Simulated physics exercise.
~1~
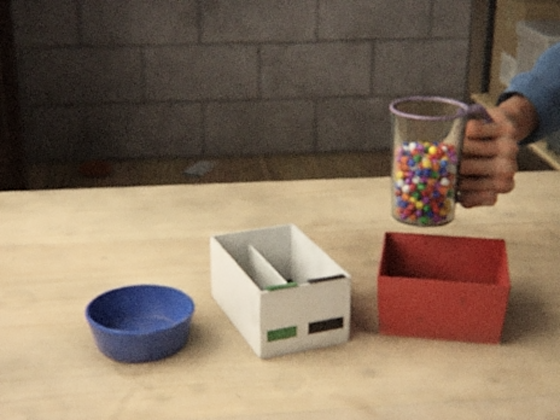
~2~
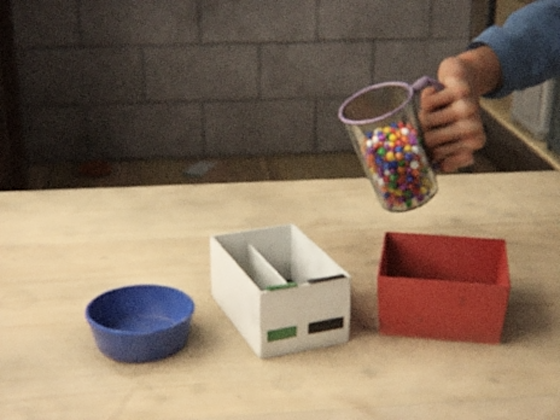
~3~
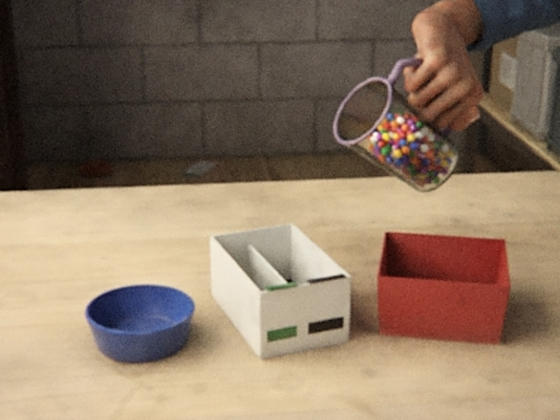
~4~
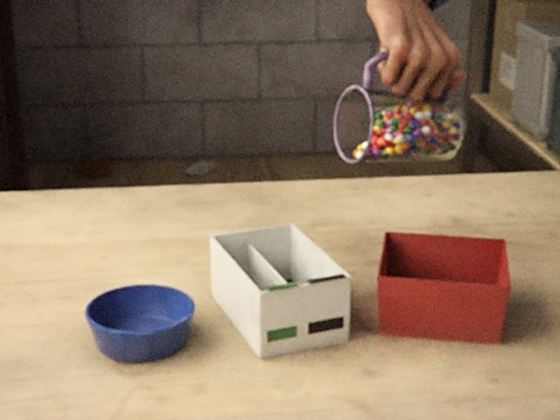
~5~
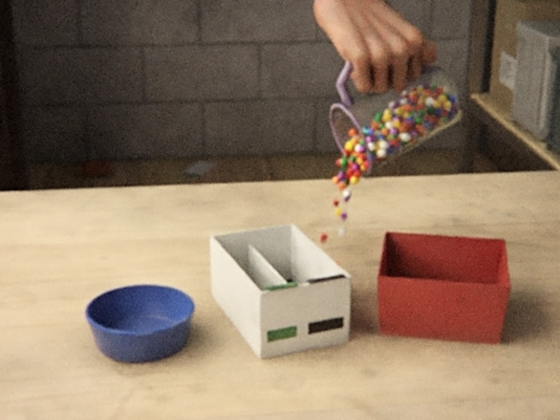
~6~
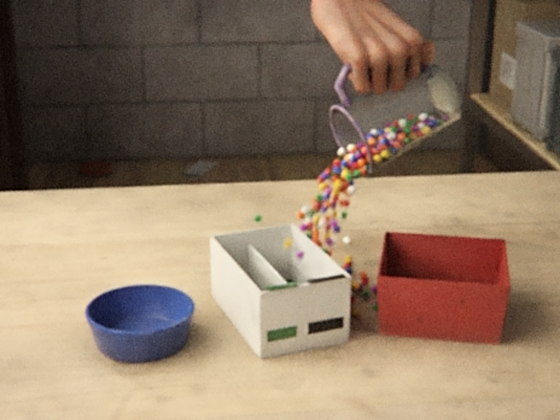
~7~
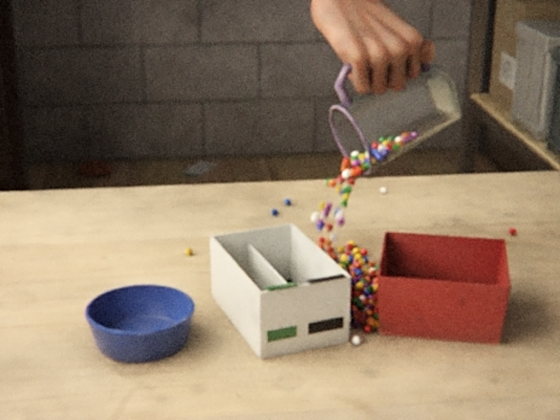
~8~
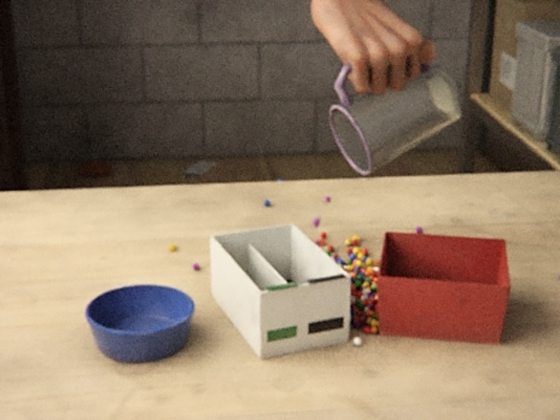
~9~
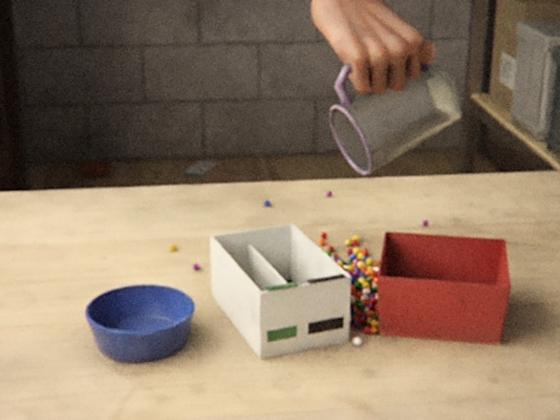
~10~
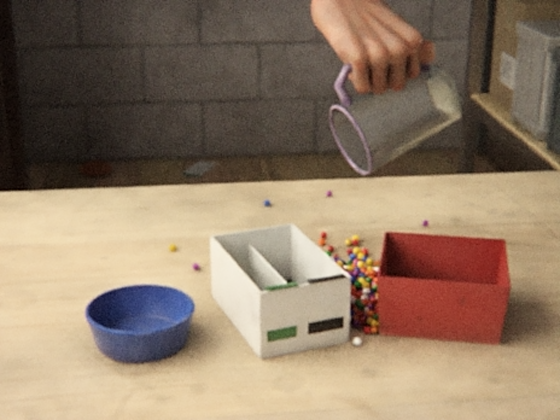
Brightly coloured beads fill much of a clear cup with a purple rim, held by a hand at the right above a pale wooden table, seen from the front and slightly above. On the table stand a blue dish at left, a divided white tin with green and black labels in the middle, and a red tin at right. The hand lifts the cup and tips it leftward until the beads pour out. They fall between the white and red tins, and a few scatter across the table. The cup ends empty, still tilted, with the beads heaped in the gap.
